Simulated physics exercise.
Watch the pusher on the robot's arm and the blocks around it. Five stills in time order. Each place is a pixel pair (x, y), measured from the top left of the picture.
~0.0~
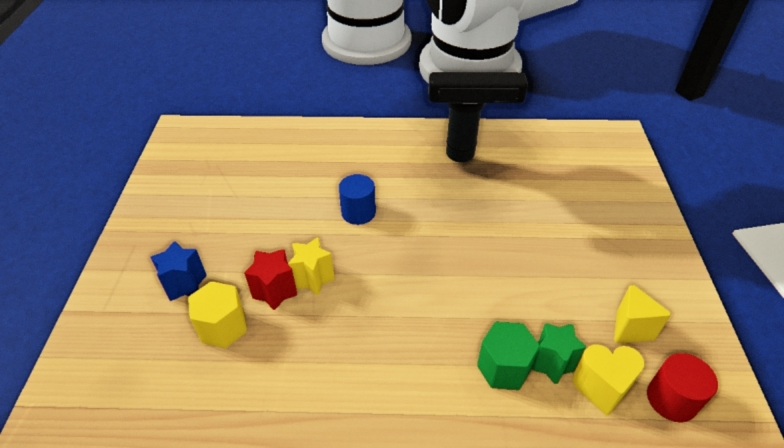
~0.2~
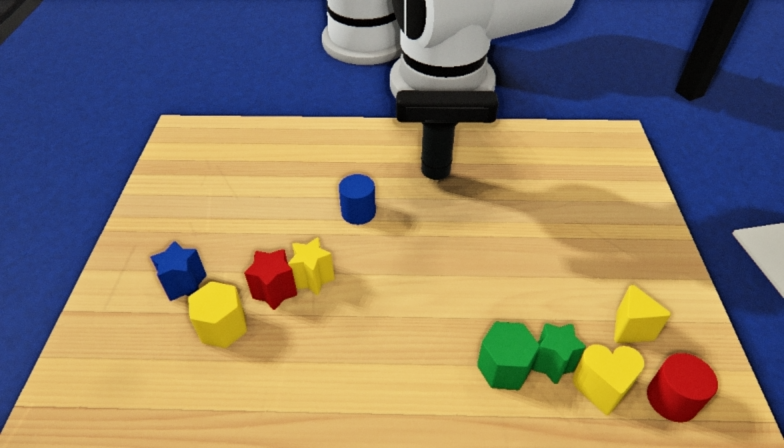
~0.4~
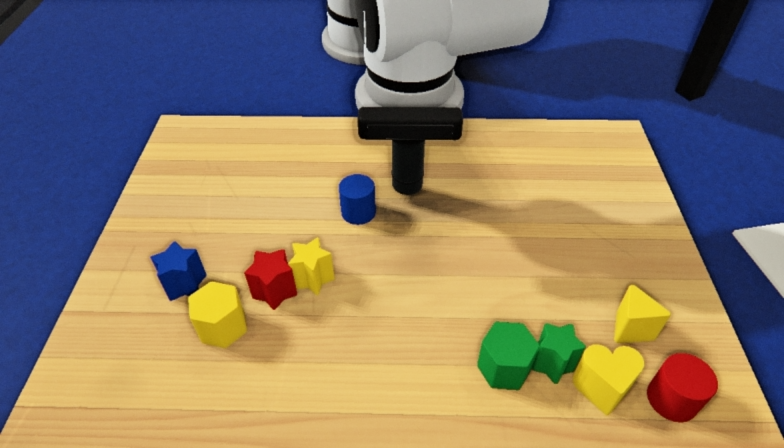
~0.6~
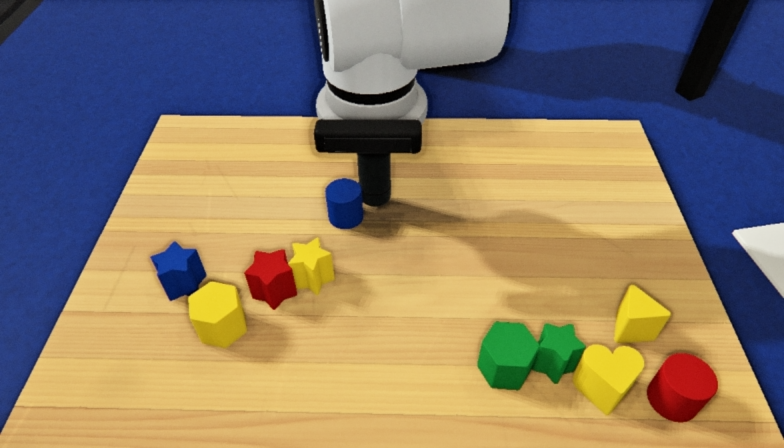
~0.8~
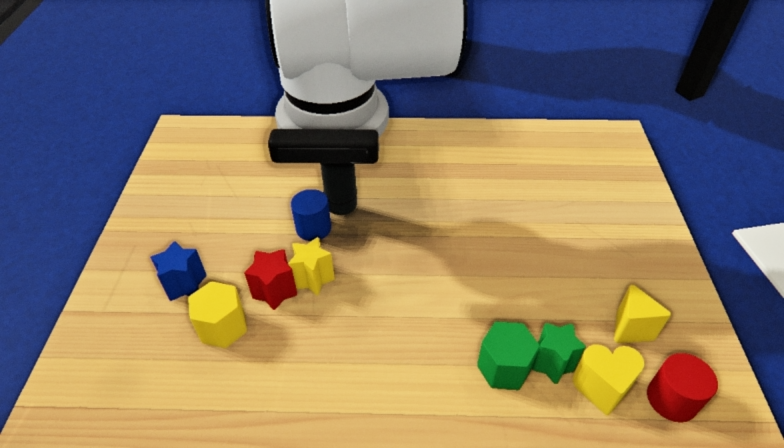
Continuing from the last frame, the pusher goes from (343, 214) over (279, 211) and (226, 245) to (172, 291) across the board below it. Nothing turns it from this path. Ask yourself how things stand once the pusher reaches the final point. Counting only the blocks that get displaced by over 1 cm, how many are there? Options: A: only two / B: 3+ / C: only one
That would be A.
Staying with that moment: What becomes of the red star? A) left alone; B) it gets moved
A.
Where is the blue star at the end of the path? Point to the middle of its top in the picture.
I'd guess (135, 291).
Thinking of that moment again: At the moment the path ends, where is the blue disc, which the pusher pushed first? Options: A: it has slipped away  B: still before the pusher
Correct choice: A.
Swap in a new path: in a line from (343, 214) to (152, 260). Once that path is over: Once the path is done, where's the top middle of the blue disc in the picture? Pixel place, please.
Most likely (224, 242).
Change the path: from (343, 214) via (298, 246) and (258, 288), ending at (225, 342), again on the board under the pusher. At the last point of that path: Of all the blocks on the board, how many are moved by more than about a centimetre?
The number will come to 3 or more.
What follows on the original path. One third of the way, pusher (277, 202); blue disc (272, 209).
Two thirds of the way, pusher (222, 236); blue disc (257, 221).
At the end, pusher (168, 282); blue star (135, 291); yellow hexagonal block still; red star still; blue disc (257, 221).
